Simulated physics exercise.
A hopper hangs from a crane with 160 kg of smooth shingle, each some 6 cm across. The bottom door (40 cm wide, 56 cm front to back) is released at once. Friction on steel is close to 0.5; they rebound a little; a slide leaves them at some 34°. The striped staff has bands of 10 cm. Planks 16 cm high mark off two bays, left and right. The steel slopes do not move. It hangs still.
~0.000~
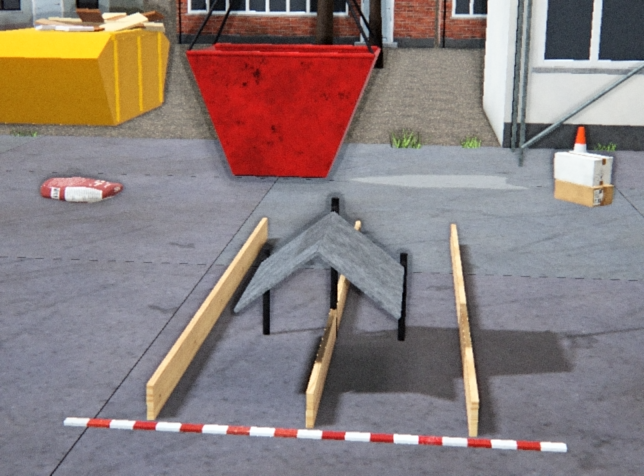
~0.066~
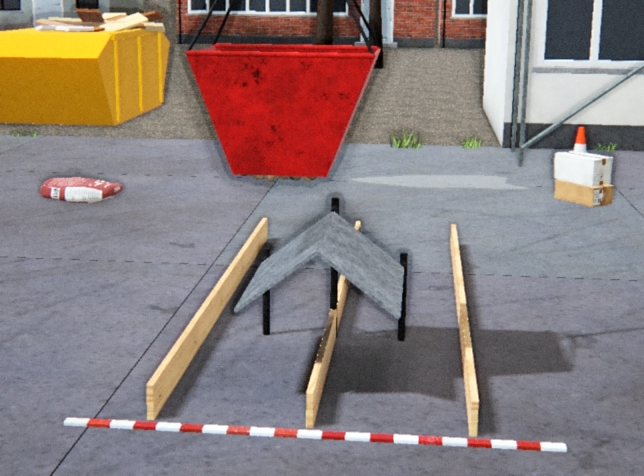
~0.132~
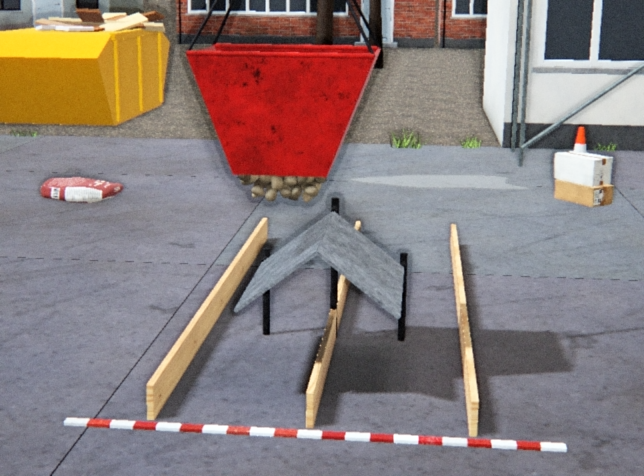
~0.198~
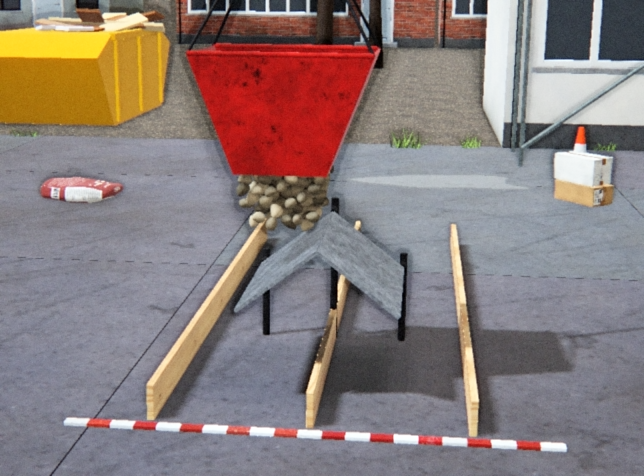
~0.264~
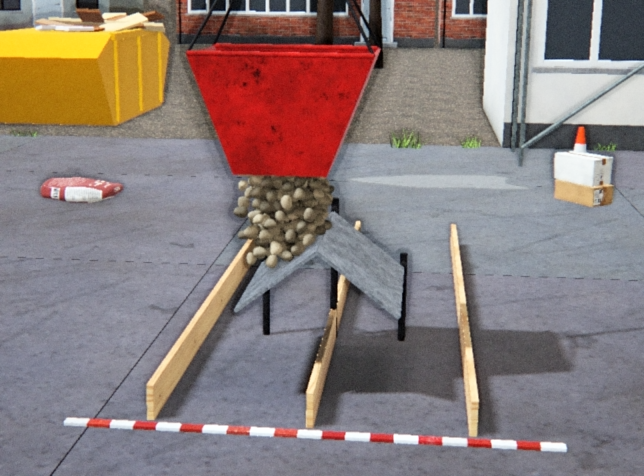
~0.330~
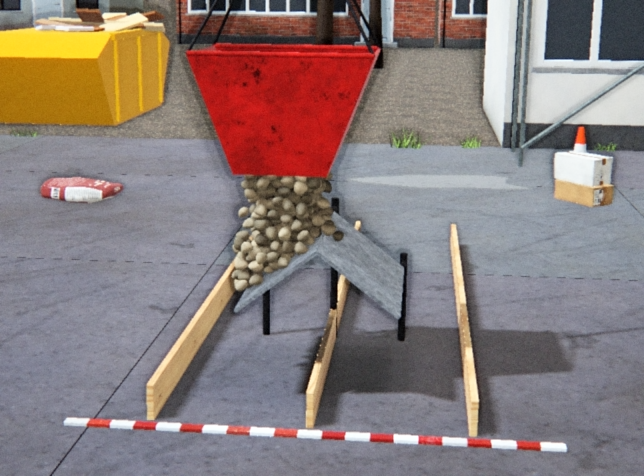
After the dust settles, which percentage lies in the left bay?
Close to 62 in a hundred.
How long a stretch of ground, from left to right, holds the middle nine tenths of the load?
Roughly 140 cm.
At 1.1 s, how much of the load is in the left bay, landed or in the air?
About 65 per cent by then.
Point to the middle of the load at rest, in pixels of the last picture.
Their middle is at about (204, 360).
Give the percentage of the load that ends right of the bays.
Some 0 per cent of the load.
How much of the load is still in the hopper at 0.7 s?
It holds some 0 per cent.
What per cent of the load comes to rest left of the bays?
About 35 per cent.
After 0.7 s, 0 % in the hopper, 24 % on the steel, 15 % falling or lying left of the bays, 59 % falling or lying in the left bay, 1 % falling or lying in the right bay; the stones farthest right are at (423, 307).
After 1.1 s, 0 % in the hopper, 33 % falling or lying left of the bays, 63 % falling or lying in the left bay, 4 % falling or lying in the right bay; the stones farthest right are at (458, 375).
After 1.7 s, 0 % in the hopper, 34 % falling or lying left of the bays, 62 % falling or lying in the left bay, 4 % falling or lying in the right bay; the stones farthest right are at (455, 368).
After 2.6 s, 0 % in the hopper, 34 % falling or lying left of the bays, 62 % falling or lying in the left bay, 4 % falling or lying in the right bay; the stones farthest right are at (455, 368).
After 4.5 s, 0 % in the hopper, 34 % left of the bays, 62 % in the left bay, 4 % in the right bay; the stones farthest right are at (455, 368).
